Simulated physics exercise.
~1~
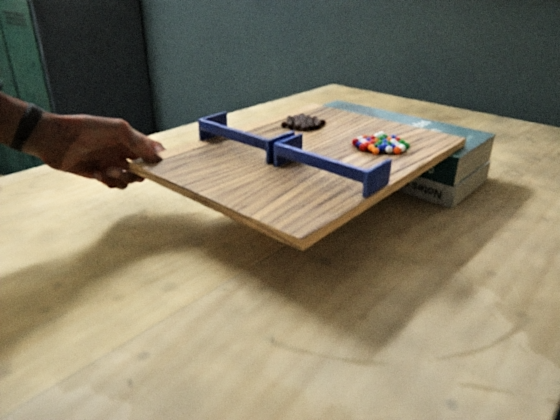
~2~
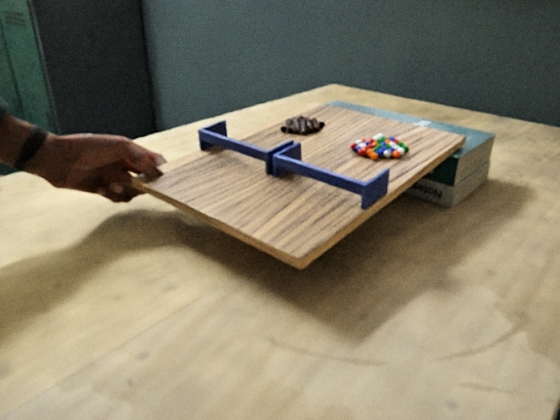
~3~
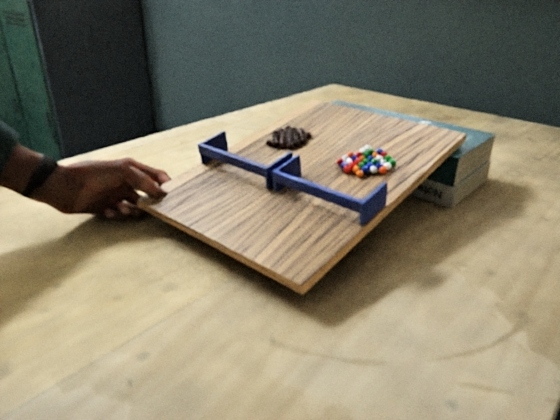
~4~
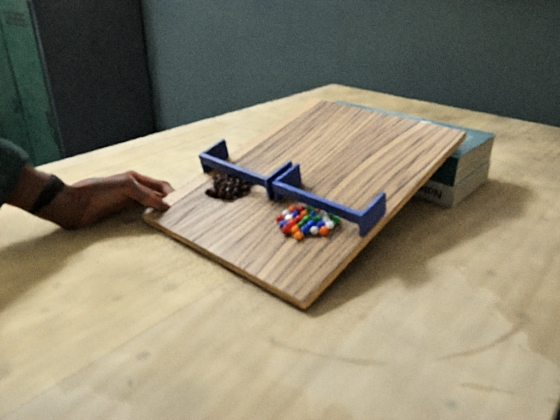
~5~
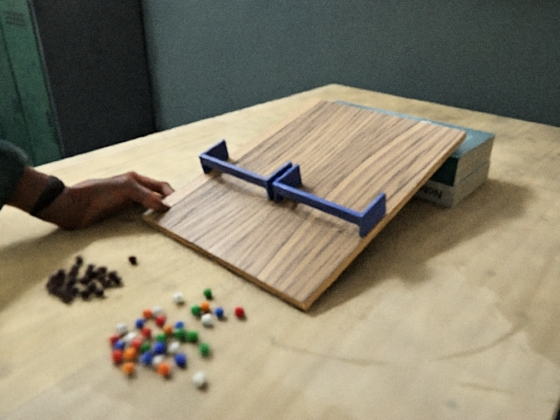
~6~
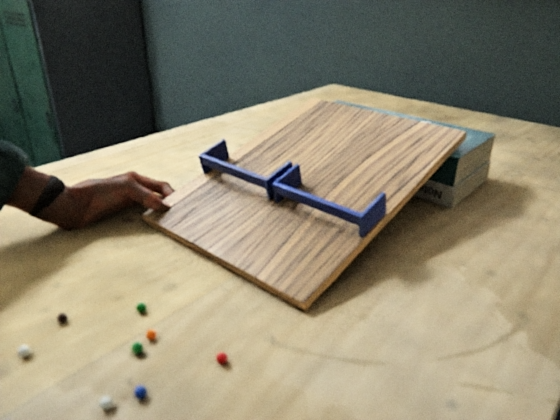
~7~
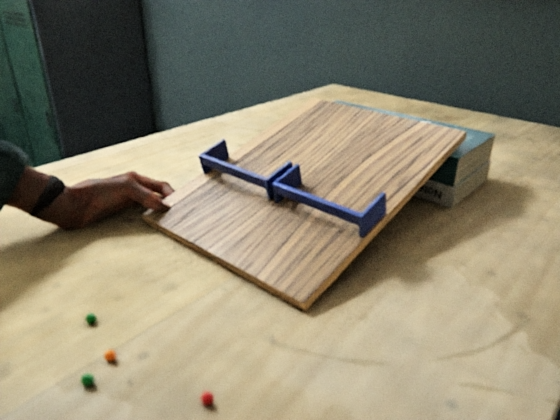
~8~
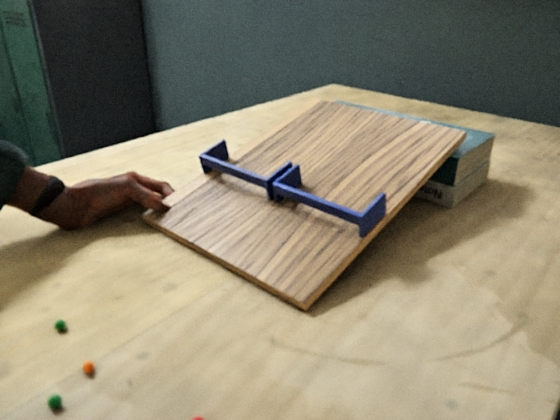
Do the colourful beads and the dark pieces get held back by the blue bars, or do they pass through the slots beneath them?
Both piles pass through the slots beneath the blue bars. They slide off the board and scatter over the table.
